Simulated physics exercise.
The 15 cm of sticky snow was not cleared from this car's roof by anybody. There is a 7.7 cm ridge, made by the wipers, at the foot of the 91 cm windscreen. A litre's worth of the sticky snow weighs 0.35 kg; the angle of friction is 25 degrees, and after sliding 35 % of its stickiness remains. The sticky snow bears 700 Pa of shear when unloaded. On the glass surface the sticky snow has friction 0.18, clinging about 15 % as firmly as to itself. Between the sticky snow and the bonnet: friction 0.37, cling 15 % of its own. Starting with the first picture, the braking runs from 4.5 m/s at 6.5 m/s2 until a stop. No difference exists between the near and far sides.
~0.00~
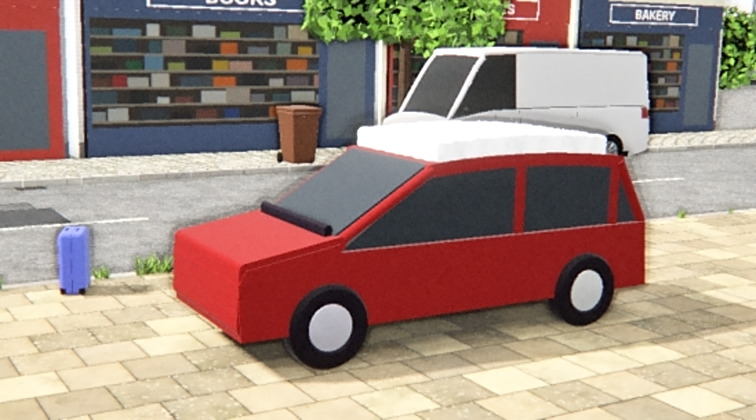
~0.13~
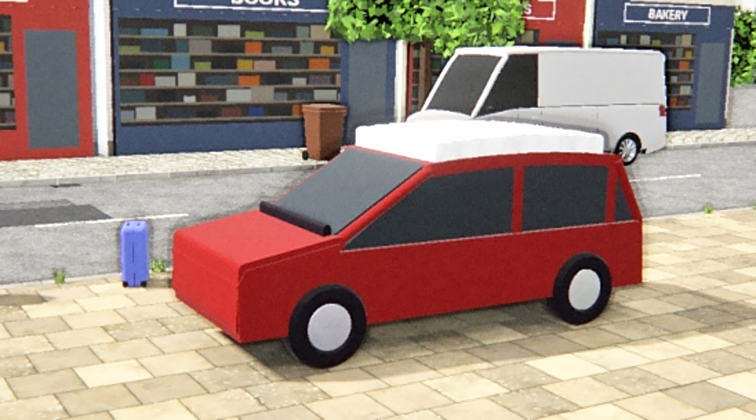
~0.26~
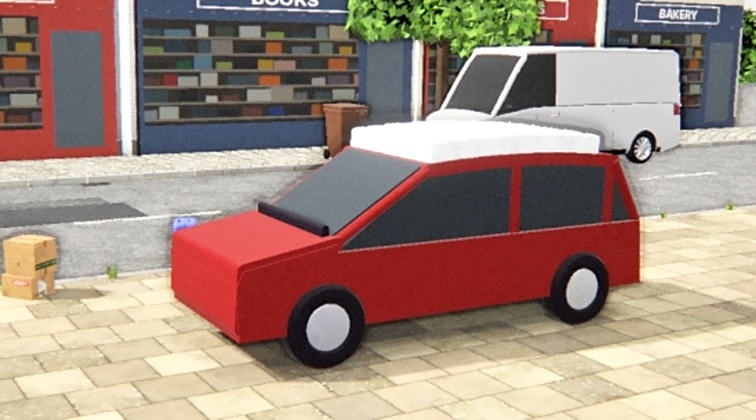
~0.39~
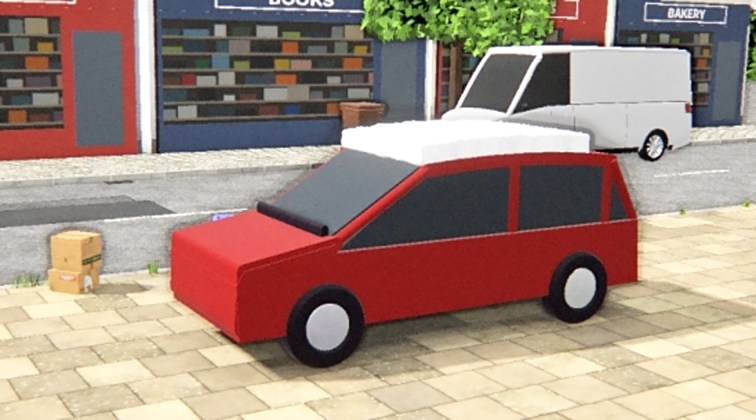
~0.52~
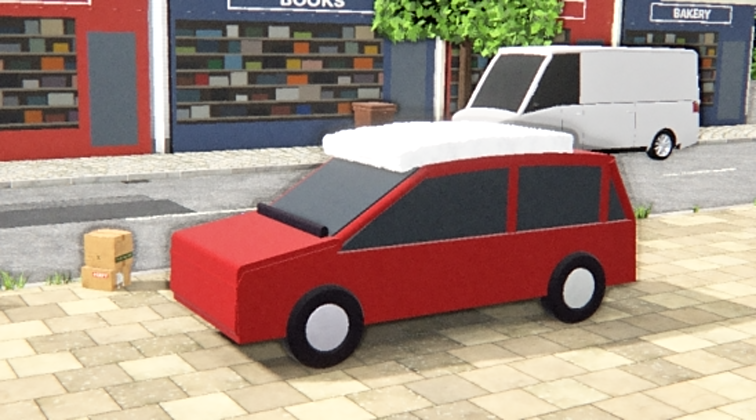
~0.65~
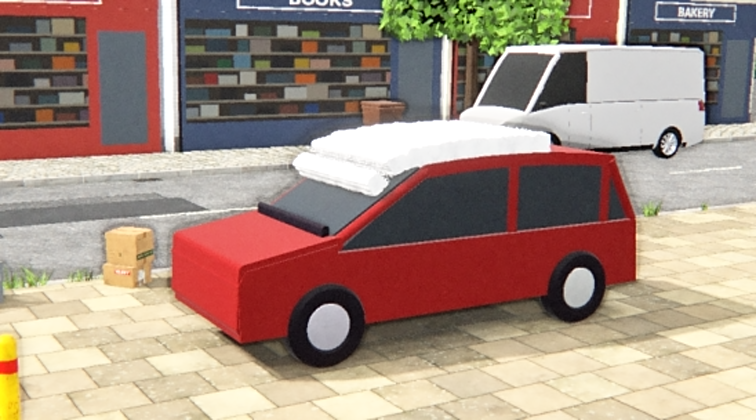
Red car rolling left past shops and a parked white van, slowing as roof snow slides forward and sags over the windscreen.
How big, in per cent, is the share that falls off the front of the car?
About 91 %.
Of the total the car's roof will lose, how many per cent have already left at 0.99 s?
About 90 %.
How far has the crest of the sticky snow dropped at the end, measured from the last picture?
Measured change: Some 55 cm.
After 0.99 s, 13 % of the snow is on the roof, 52 % on the glass, 35 % on the bonnet and none has gone off the nose.
After 1.39 s, none of the snow is on the roof, 3 % on the glass, 74 % on the bonnet and 23 % has gone off the nose.
After 1.79 s, none of the snow is on the roof, 3 % on the glass, 32 % on the bonnet and 65 % has gone off the nose.
After 2.19 s, none of the snow is on the roof, 3 % on the glass, 16 % on the bonnet and 81 % has gone off the nose.
After 2.50 s, none of the snow is on the roof, 3 % on the glass, 6 % on the bonnet and 91 % has gone off the nose.
